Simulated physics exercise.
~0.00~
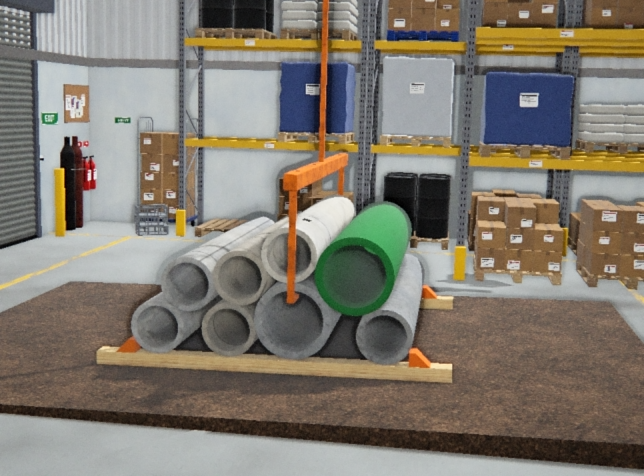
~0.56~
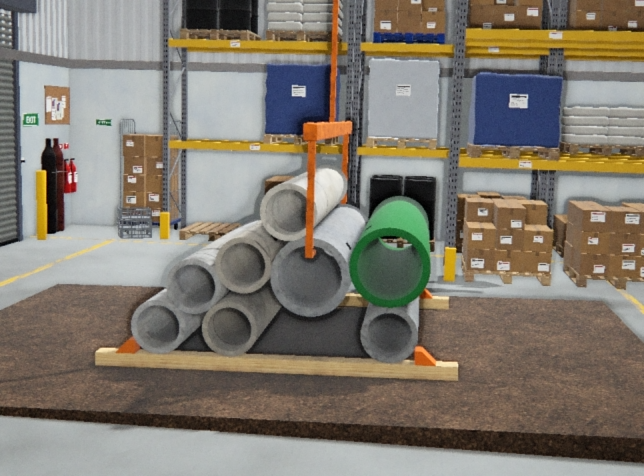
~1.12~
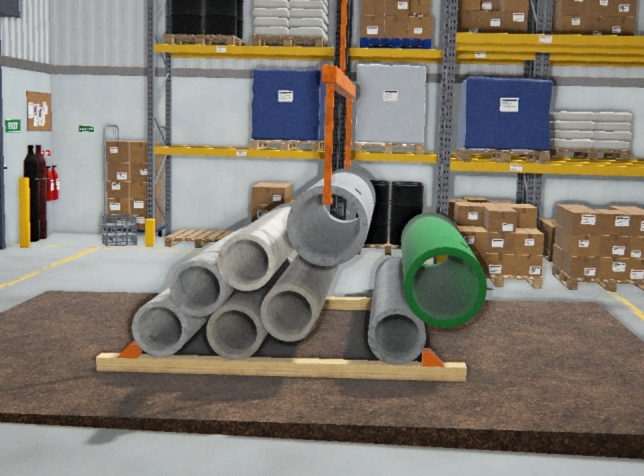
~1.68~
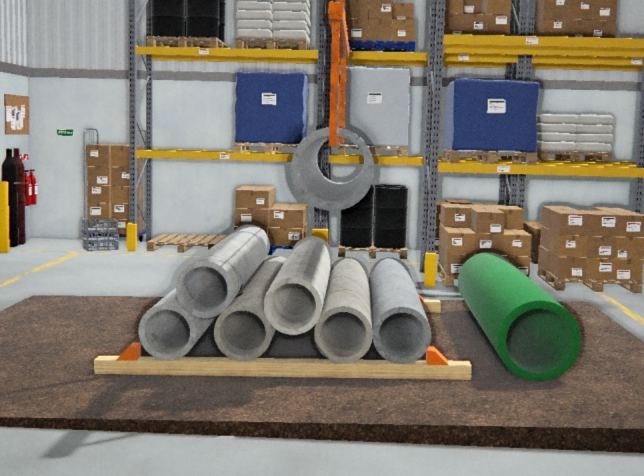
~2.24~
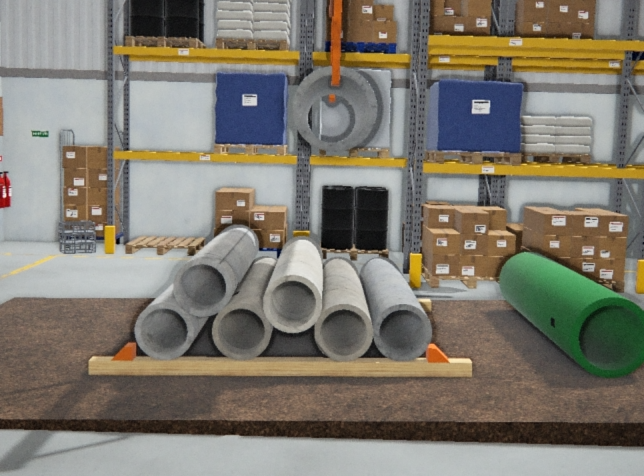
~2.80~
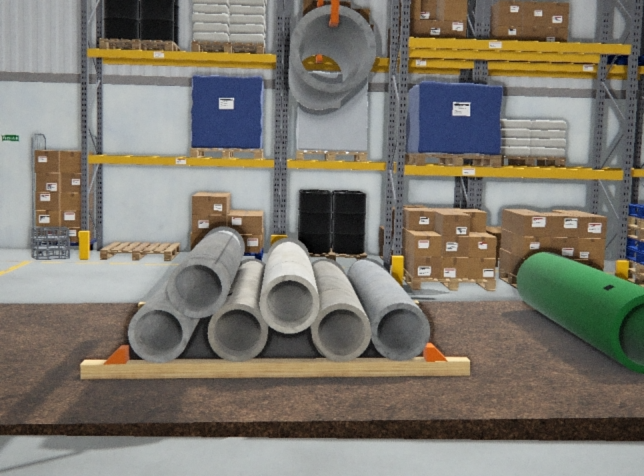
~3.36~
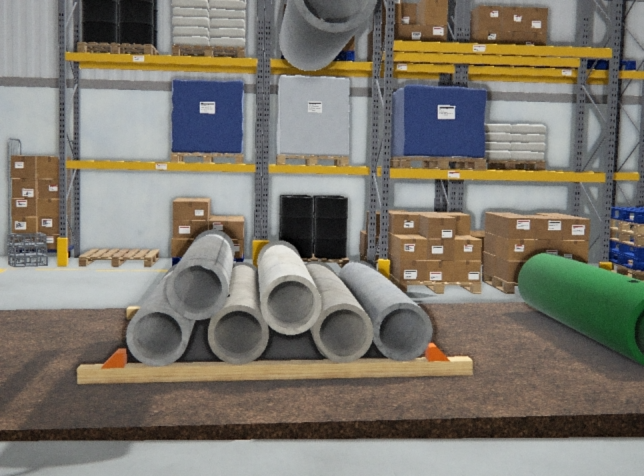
At the start, eight concrete pipes, one of them green, lie stacked on timber bearers between orange chocks in a warehouse, with an orange beam hooked into a grey pipe in the bottom row. The beam pulls that pipe upward, pushing the green one to the right, over the end pipe. As the hoisted pipe clears the stack, the green pipe drops past the right chock onto the soil, while grey pipes shift and settle into the gap. The green pipe rolls further right and slows. Finally it lies off the bearers, the lifted pipe hangs high, and the others rest between the chocks.
